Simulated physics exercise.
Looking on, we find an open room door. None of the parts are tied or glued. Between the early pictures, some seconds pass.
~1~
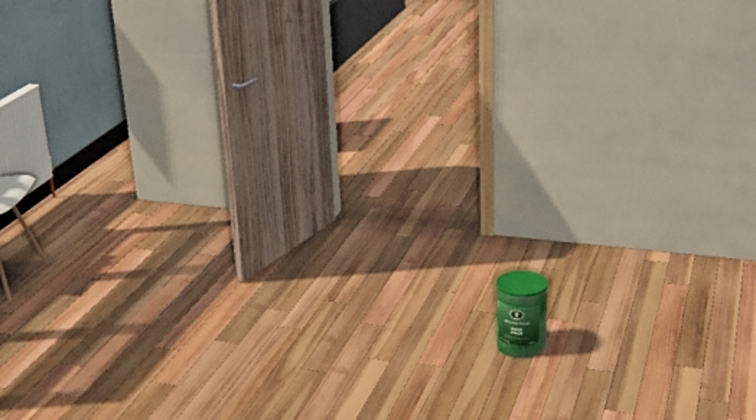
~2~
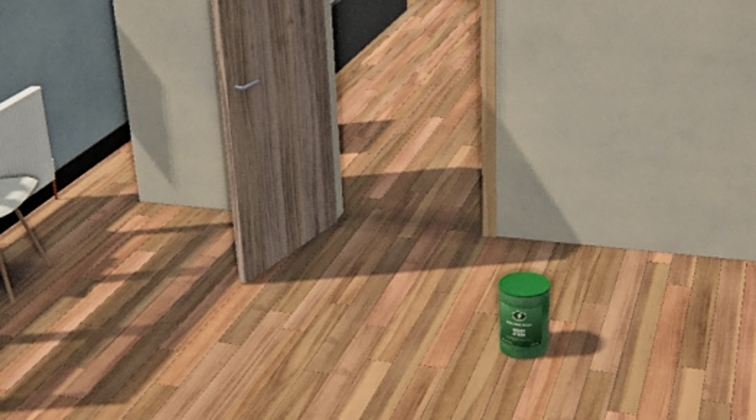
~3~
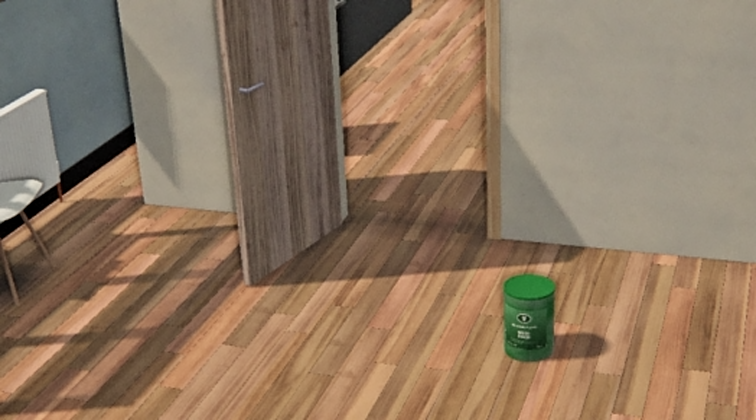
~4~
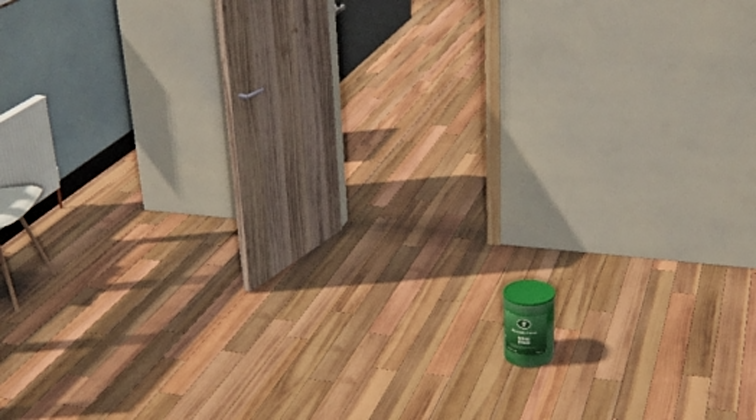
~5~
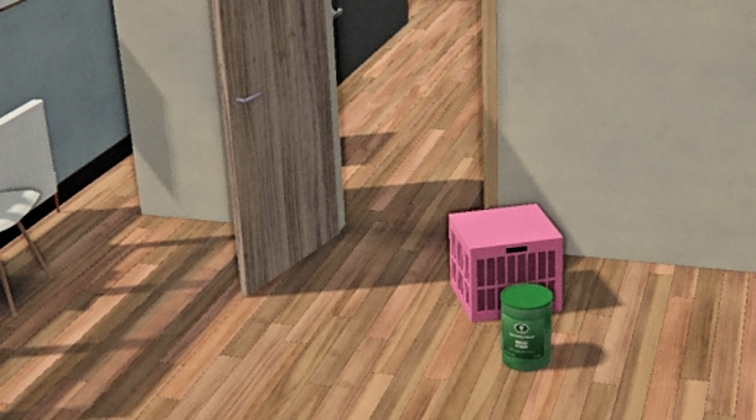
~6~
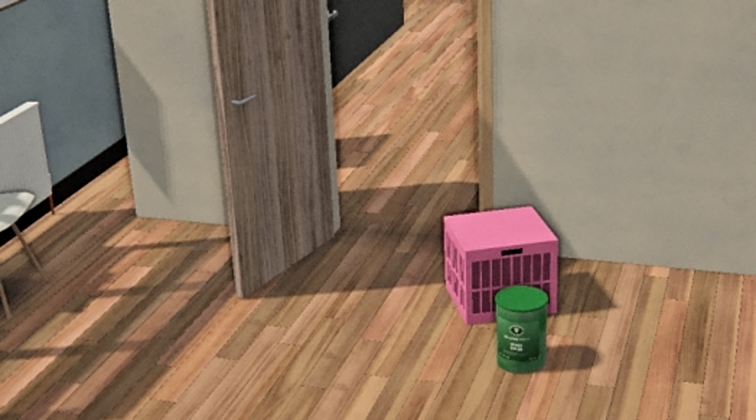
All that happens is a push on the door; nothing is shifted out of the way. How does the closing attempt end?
The door will probably complete its swing.
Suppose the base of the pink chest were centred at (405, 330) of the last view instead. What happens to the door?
After that, the door ends up flush.
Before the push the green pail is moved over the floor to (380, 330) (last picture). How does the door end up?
Result: Door meets the jamb.
Then, 1.00 s past the last view, open by 70°.
Then, 1.70 s past the last view, open by 30°.
Finally, open by 0°; both still in place. Final places as the last picture's camera would see them, pink chest near (500, 264).
